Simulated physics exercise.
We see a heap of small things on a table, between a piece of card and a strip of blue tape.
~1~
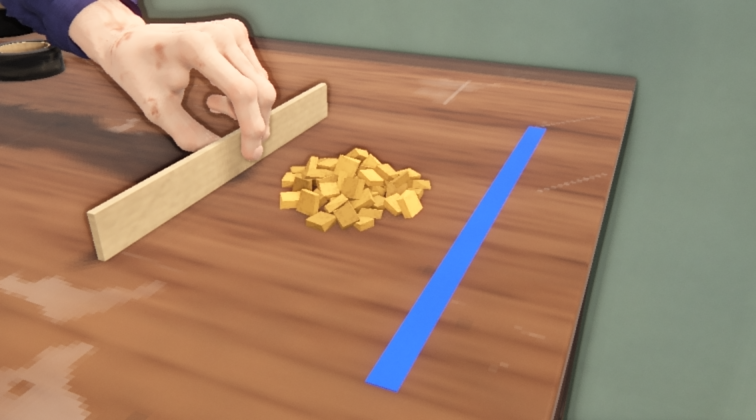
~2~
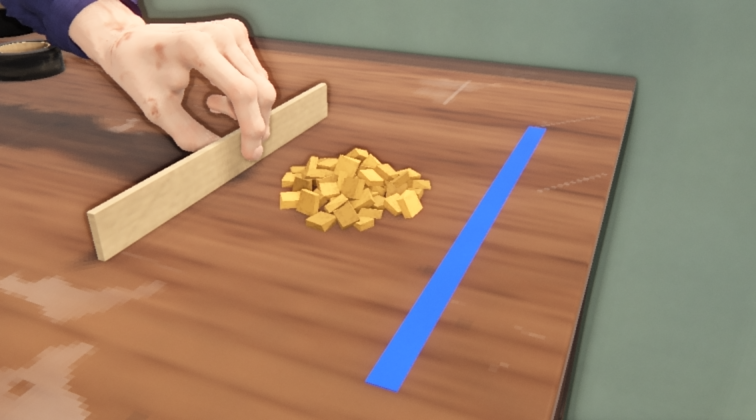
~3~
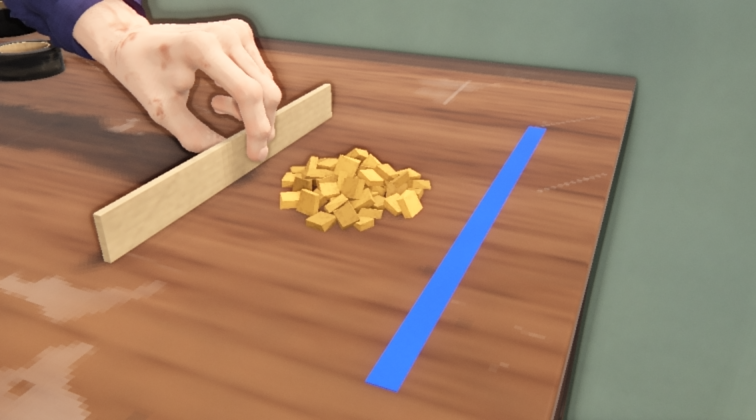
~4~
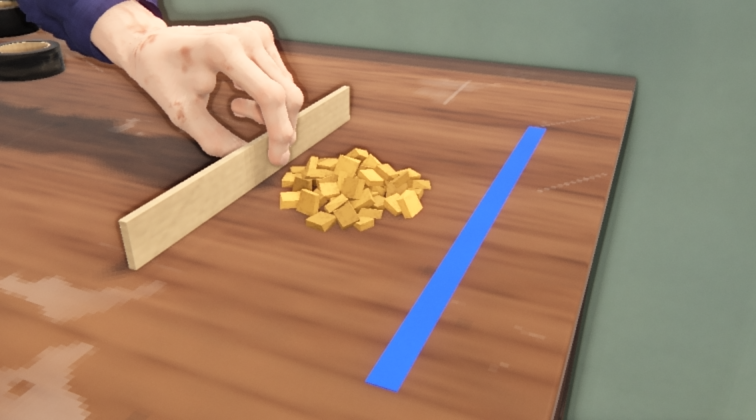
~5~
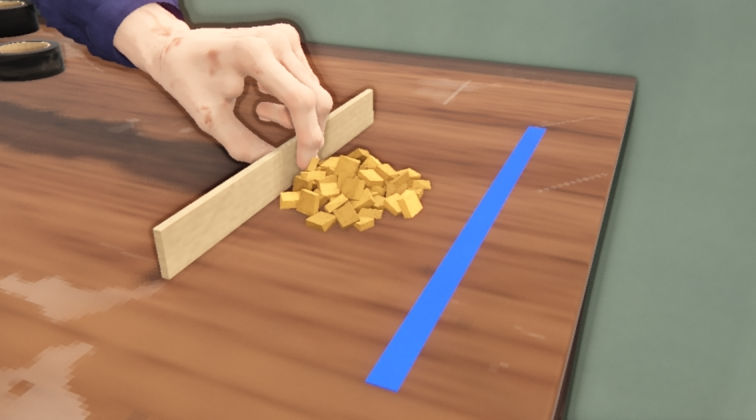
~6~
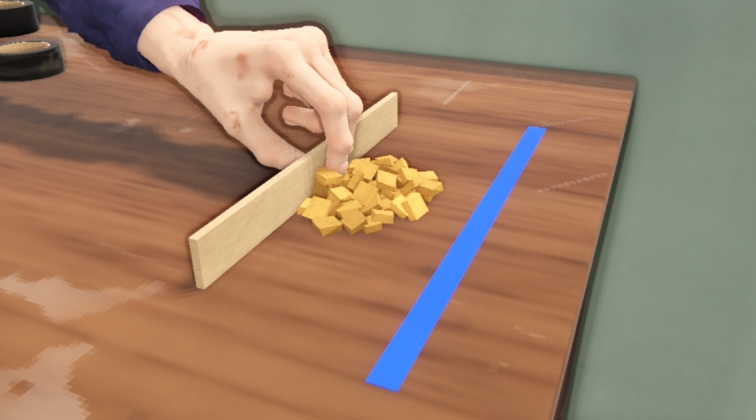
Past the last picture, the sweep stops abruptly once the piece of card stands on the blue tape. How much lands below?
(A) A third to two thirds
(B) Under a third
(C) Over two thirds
Under a third (B).
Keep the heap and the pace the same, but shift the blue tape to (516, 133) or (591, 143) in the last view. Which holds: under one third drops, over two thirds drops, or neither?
For the first place it's below one third, and for the second it's more than two thirds.
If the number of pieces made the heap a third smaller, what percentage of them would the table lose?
That works out to something like 0 percent.
Shortly afterwards, piece of card still moving, near (410, 162); heap all on the table, its front near (486, 228).
Next, piece of card stopped at the blue tape; heap all on the table, its front near (593, 222).
Some moments later, piece of card stopped at the blue tape; heap only a few over the edge.
In the end, piece of card stopped at the blue tape; heap only a few over the edge.
